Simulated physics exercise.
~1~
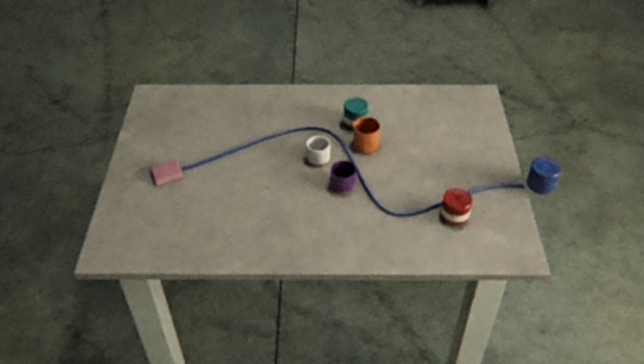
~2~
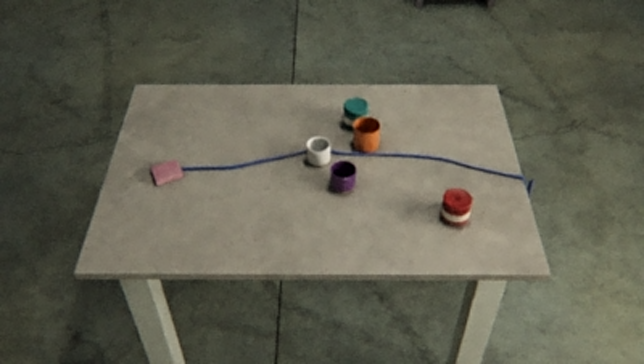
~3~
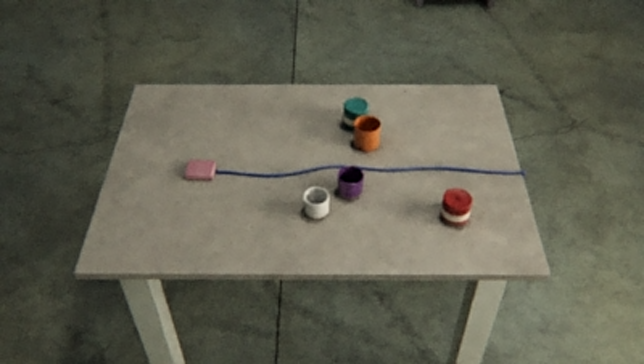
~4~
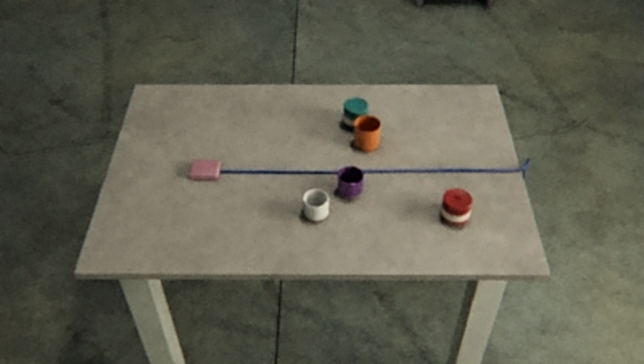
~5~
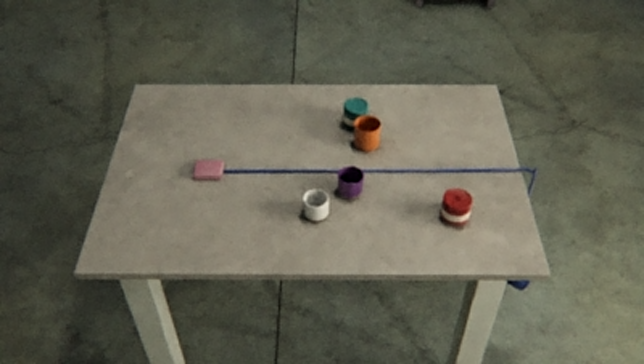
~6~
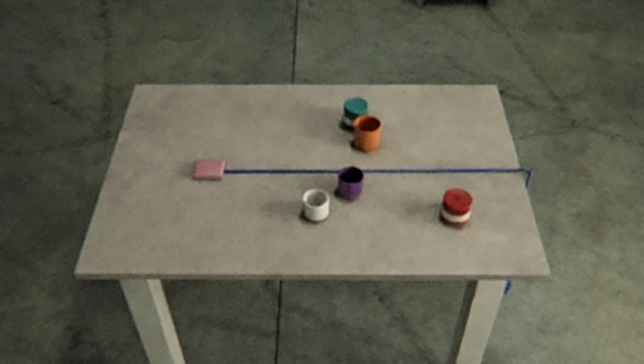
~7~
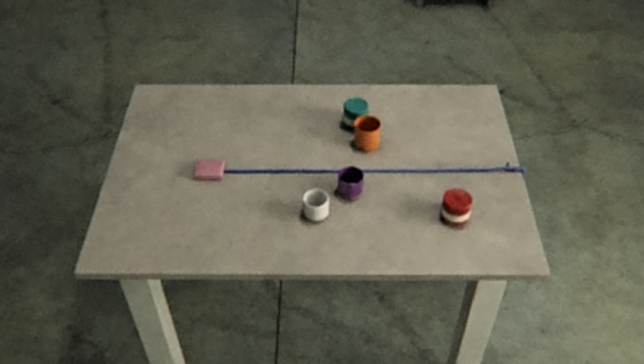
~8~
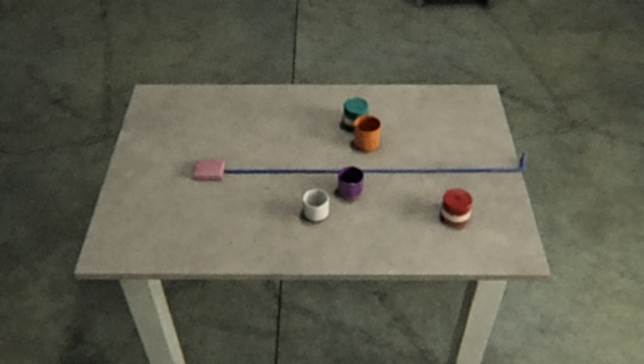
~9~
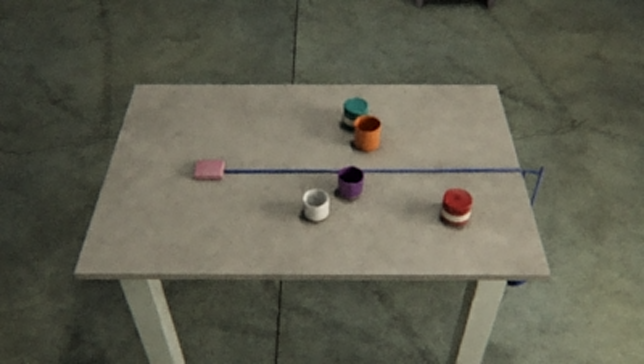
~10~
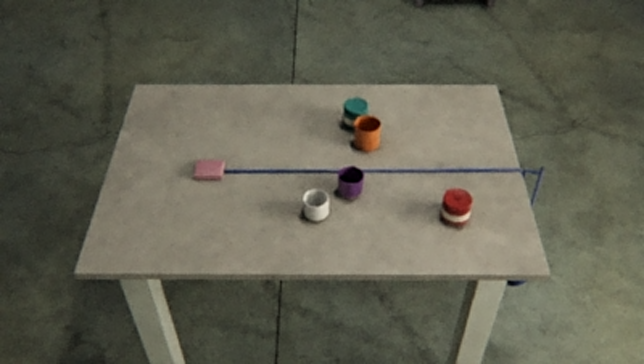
The footage shows a blue cable winding past cups and canisters from a pink block to a blue cylinder, which drops off the table's right edge, pulling the cable straight, shifting the white and purple mugs and dragging the block slightly right, before ending up hanging below the tabletop.
